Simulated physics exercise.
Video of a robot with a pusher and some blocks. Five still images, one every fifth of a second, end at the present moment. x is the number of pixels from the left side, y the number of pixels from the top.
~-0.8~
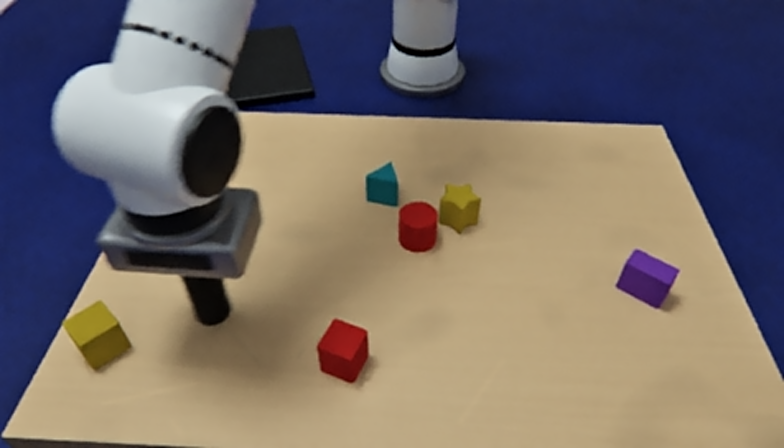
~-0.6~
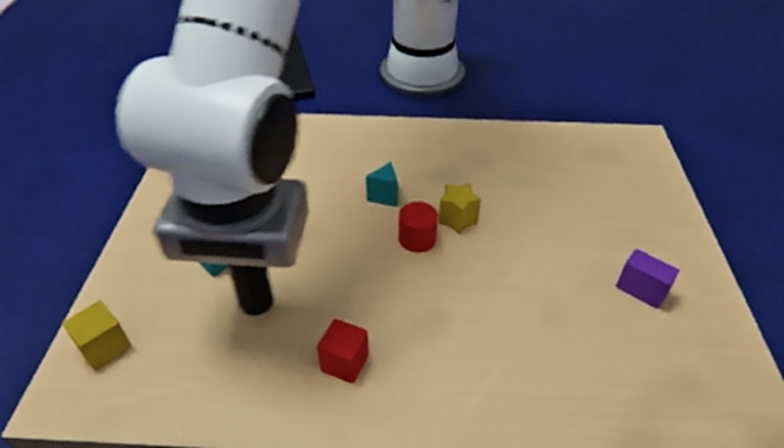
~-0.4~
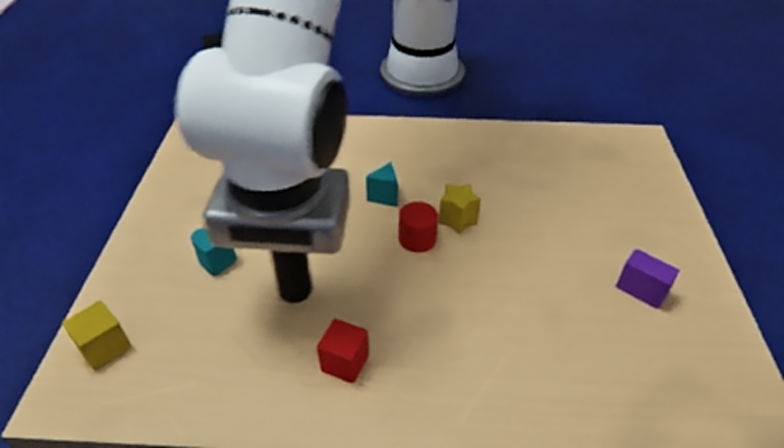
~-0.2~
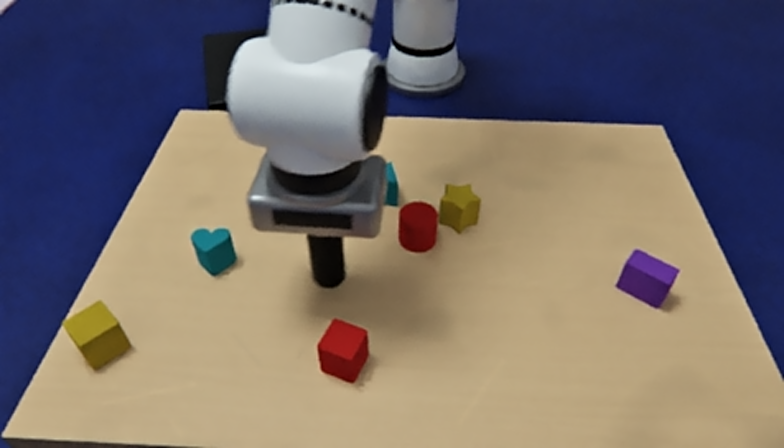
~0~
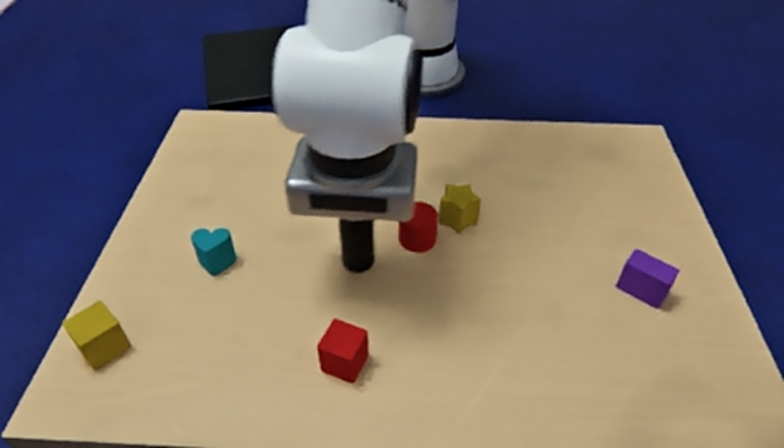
A white robot arm with a black pusher moved right and slightly away across the wooden board, revealing a turquoise heart and then covering the turquoise triangular block, while the blocks all stayed still.
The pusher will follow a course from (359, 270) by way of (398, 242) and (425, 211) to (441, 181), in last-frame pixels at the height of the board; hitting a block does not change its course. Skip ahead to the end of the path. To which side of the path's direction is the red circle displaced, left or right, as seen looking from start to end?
Sideways shift: Right.
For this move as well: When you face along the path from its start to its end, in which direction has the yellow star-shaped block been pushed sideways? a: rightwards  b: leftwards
(a)
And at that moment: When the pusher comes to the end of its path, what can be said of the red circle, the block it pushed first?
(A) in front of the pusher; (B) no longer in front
(B)
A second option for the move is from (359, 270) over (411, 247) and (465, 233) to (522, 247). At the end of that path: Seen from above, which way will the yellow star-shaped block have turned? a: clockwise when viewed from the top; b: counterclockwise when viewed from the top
My pick is a.
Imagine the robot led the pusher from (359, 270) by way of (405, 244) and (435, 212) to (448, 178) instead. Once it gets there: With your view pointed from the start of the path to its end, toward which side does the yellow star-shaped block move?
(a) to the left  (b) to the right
The correct letter is b.
What follows on the original path. One third of the way, pusher (398, 233); red circle (431, 208).
Two thirds of the way, pusher (426, 202); red circle (461, 188); yellow star-shaped block (493, 184), turned 45° clockwise.
At the end, pusher (442, 173); turquoise triangular block in place; red circle (465, 184); yellow star-shaped block (498, 184), turned 55° clockwise.
